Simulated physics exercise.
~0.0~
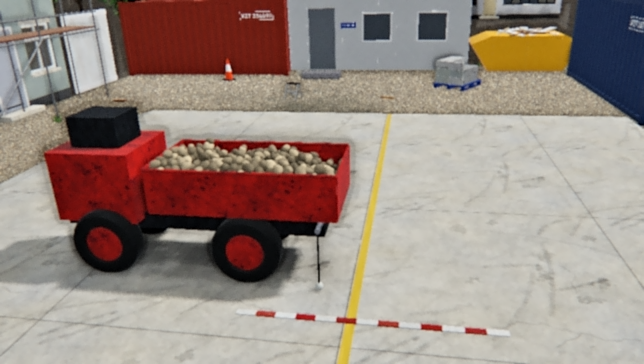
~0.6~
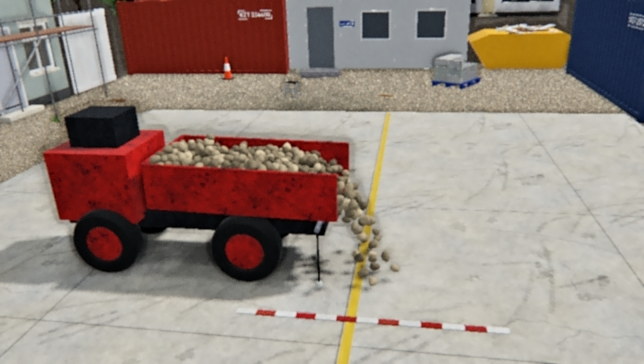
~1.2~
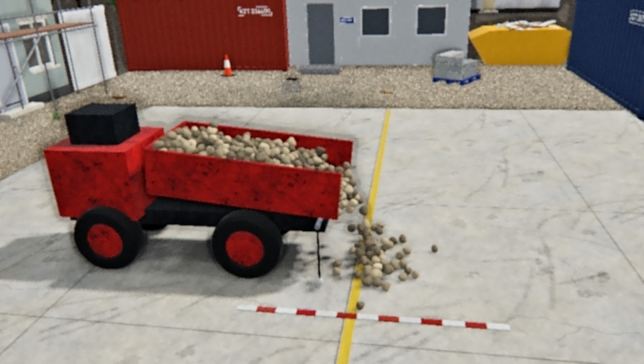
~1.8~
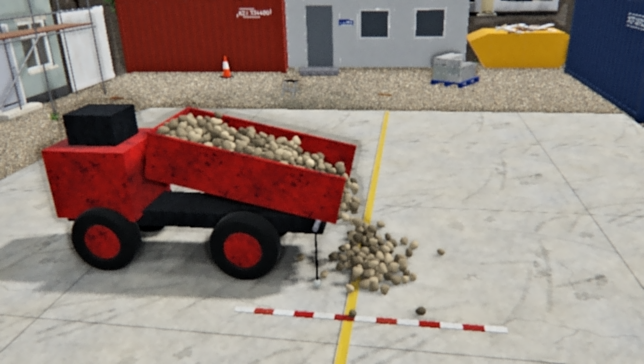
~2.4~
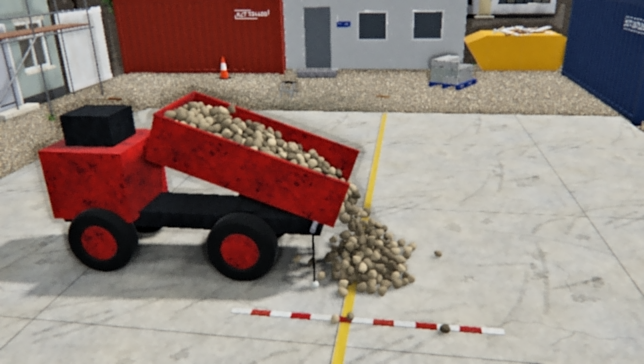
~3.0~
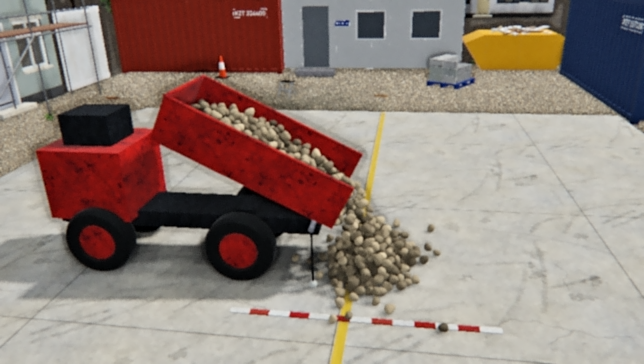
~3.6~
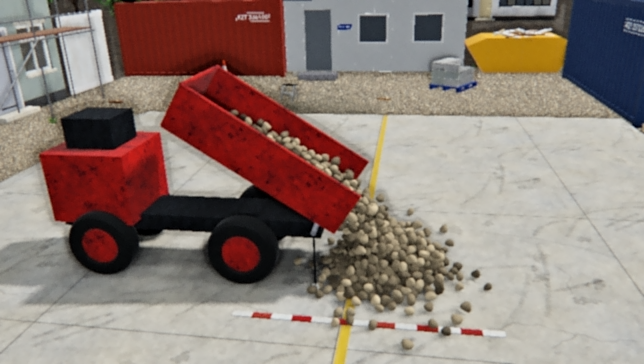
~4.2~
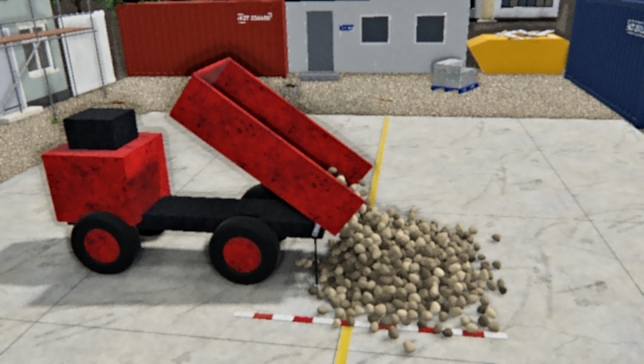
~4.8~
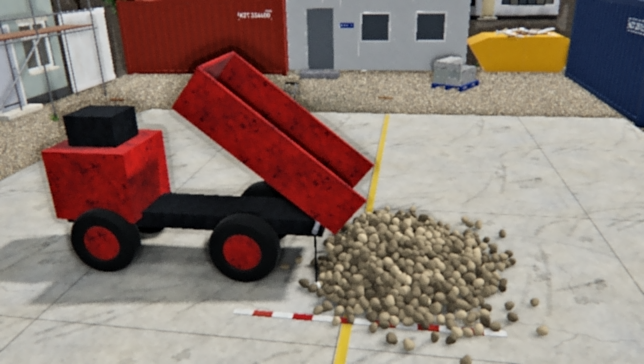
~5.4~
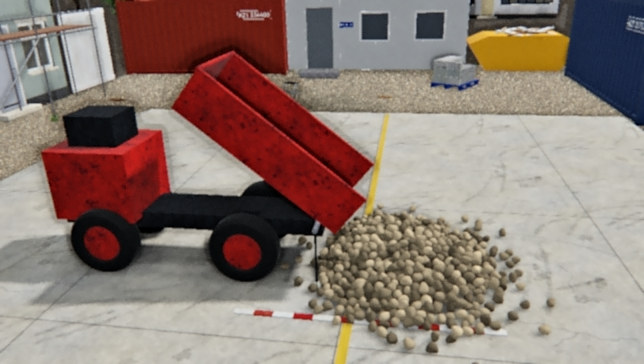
Red tipper truck raising its bed and pouring rounded stones rightward into a spreading heap, mostly past a yellow line, bed left empty.
